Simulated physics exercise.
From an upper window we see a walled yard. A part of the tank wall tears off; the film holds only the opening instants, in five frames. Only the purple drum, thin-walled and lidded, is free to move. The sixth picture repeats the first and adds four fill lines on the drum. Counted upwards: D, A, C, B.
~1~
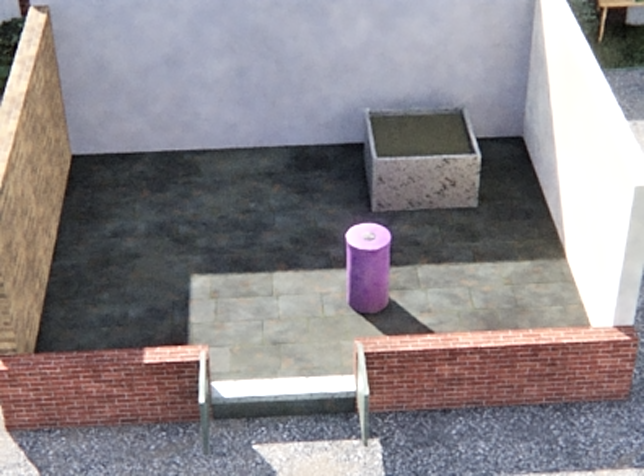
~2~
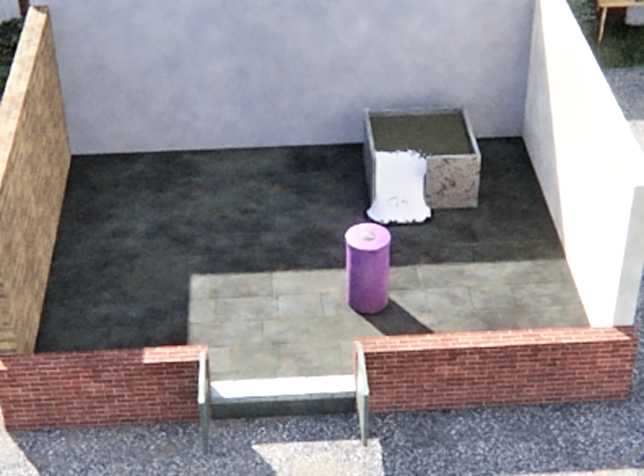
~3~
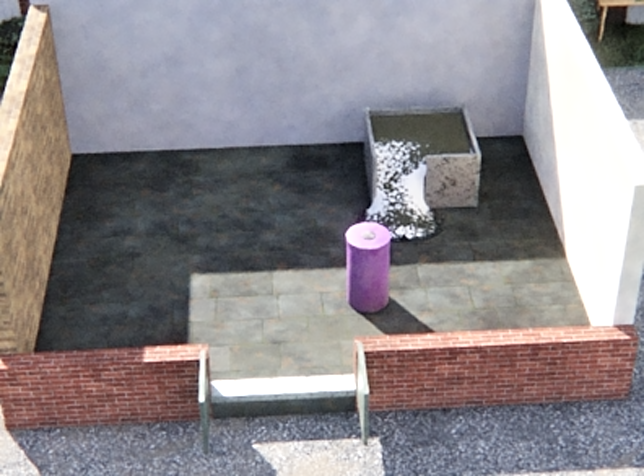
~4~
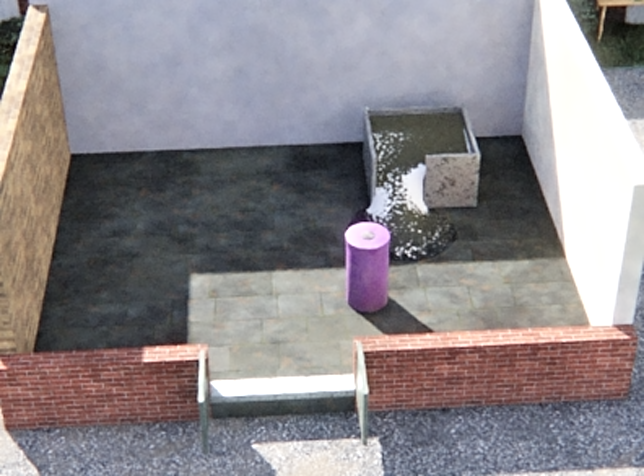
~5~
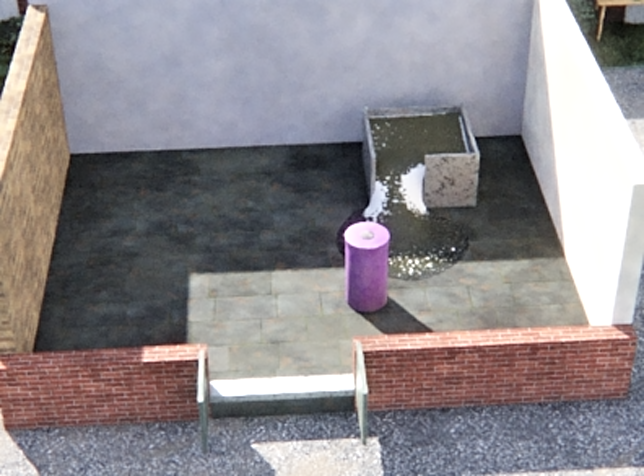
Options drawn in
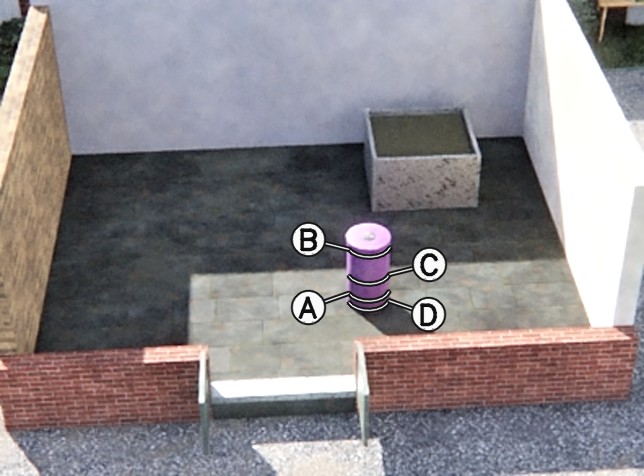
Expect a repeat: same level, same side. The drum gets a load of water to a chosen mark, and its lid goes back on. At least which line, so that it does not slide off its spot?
Go for C.
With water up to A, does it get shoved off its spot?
Yes, it does.
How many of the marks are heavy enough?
Two of them.
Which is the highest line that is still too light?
It is A.
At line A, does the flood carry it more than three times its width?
No, less.
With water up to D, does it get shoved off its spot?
Yes, that goes wrong.
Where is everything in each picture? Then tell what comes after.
Lid of the purple drum at (368, 236); tank full, its middle at (421, 137); open gate at (281, 345).
Water covers 1 % of the ground and is seen nearest the drum at (393, 222).
Water covers 2 % of the ground and is seen nearest the drum at (391, 235).
Water covers 4 % of the ground and is seen nearest the drum at (394, 253).
Lid of the purple drum at (367, 235); water covers 6 % of the ground and is seen nearest the drum at (375, 267).
On the marked copy, A at (370, 301); B at (370, 257); C at (370, 284); D at (370, 310); from the bottom up D, A, C, B.
For line A, it is pushed about its own width away.
For line B, it does not move.
For line C, it does not move.
For line D, it is washed out through the gate.
